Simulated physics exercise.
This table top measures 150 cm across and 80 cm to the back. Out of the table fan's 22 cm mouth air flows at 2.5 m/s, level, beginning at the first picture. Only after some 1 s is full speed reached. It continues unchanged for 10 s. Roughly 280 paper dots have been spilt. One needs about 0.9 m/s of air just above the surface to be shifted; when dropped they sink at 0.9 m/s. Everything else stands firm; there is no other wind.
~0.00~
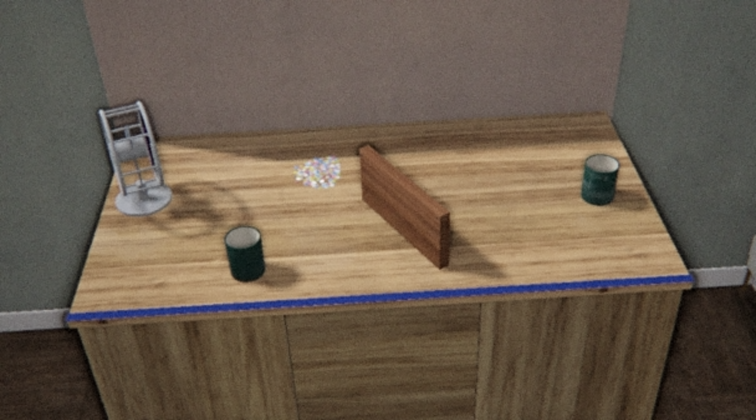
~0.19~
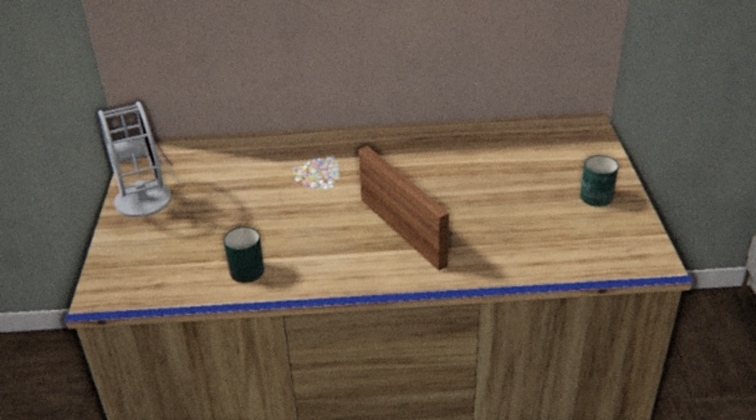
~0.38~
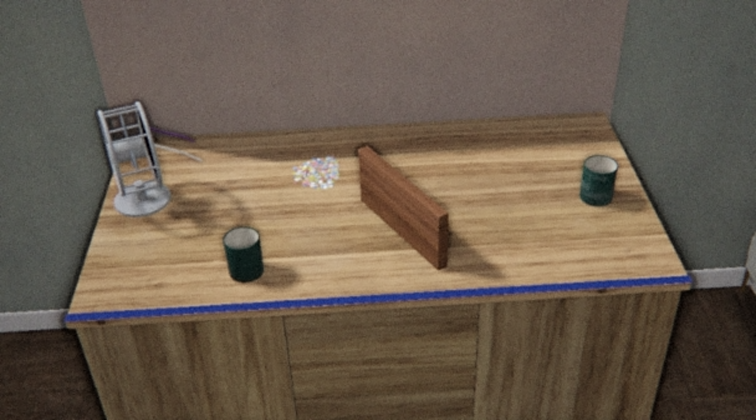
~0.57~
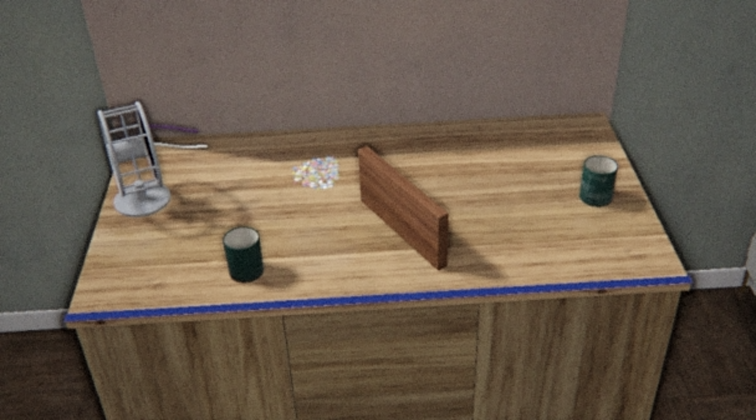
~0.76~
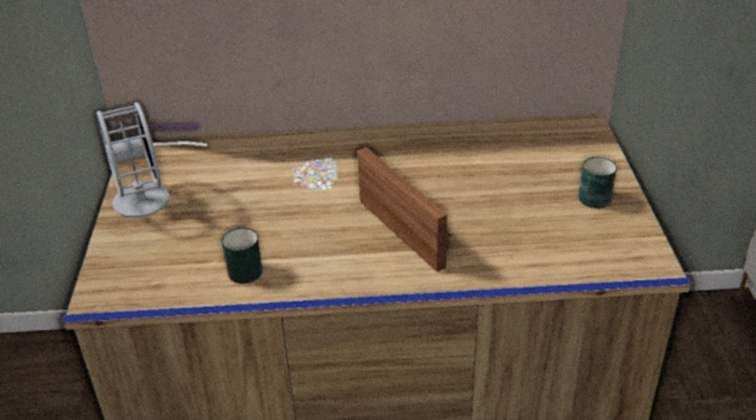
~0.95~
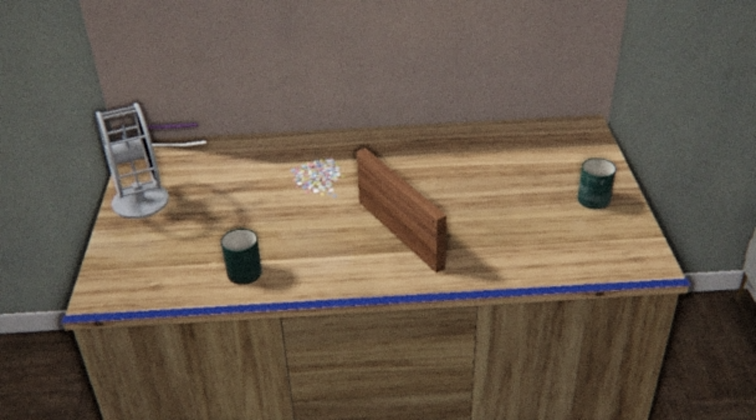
On a wooden table top, a purple strip appears behind a small silver fan while scattered paper dots barely shift between mugs.
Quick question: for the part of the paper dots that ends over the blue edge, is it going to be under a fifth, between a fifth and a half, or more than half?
The share stays below a fifth.
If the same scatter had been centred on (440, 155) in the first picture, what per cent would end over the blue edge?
0 %.
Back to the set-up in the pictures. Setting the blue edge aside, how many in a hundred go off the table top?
It comes out at some 30 %.
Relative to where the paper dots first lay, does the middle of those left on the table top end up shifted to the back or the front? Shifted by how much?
Moved forward, around 20 cm.
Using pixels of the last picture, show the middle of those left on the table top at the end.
Near (530, 206).
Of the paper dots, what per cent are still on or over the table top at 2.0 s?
Estimate: Around 100 percent.
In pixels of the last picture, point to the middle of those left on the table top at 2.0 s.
About (533, 196).
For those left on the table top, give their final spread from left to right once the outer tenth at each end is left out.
60 centimetres or so.
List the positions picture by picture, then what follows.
The middle of the paper dots is near (318, 171), none has stirred yet and the mouth of the table fan is at (132, 149), in the first frame.
The middle of the paper dots is near (318, 171), none has stirred yet and the blue edge is centred on (382, 302), in the second frame.
The middle of the paper dots is near (317, 171), none has stirred yet, the top of a board is at (401, 179) and the top of a mug is at (241, 238), in the third frame.
The middle of the paper dots is near (317, 171) and none has stirred yet, in the fourth frame.
The middle of the paper dots is near (316, 172) and none has stirred yet, in the fifth frame.
The middle of the paper dots is near (318, 175), the farthest in sight from the table fan is at (343, 176) and about 10 % have left their places, in the sixth frame.
After 2.0 s the count stands so, 0 % are over the blue edge; the middle of those still in play is near (533, 196).
After 3.2 s the count stands so, 0 % are over the blue edge; the middle of those still in play is near (534, 207).
After 5.5 s the count stands so, 0 % are over the blue edge; the middle of those still in play is near (534, 207).
After 10.0 s, at the end, 0 % are over the blue edge; the middle of those still in play is near (530, 206).
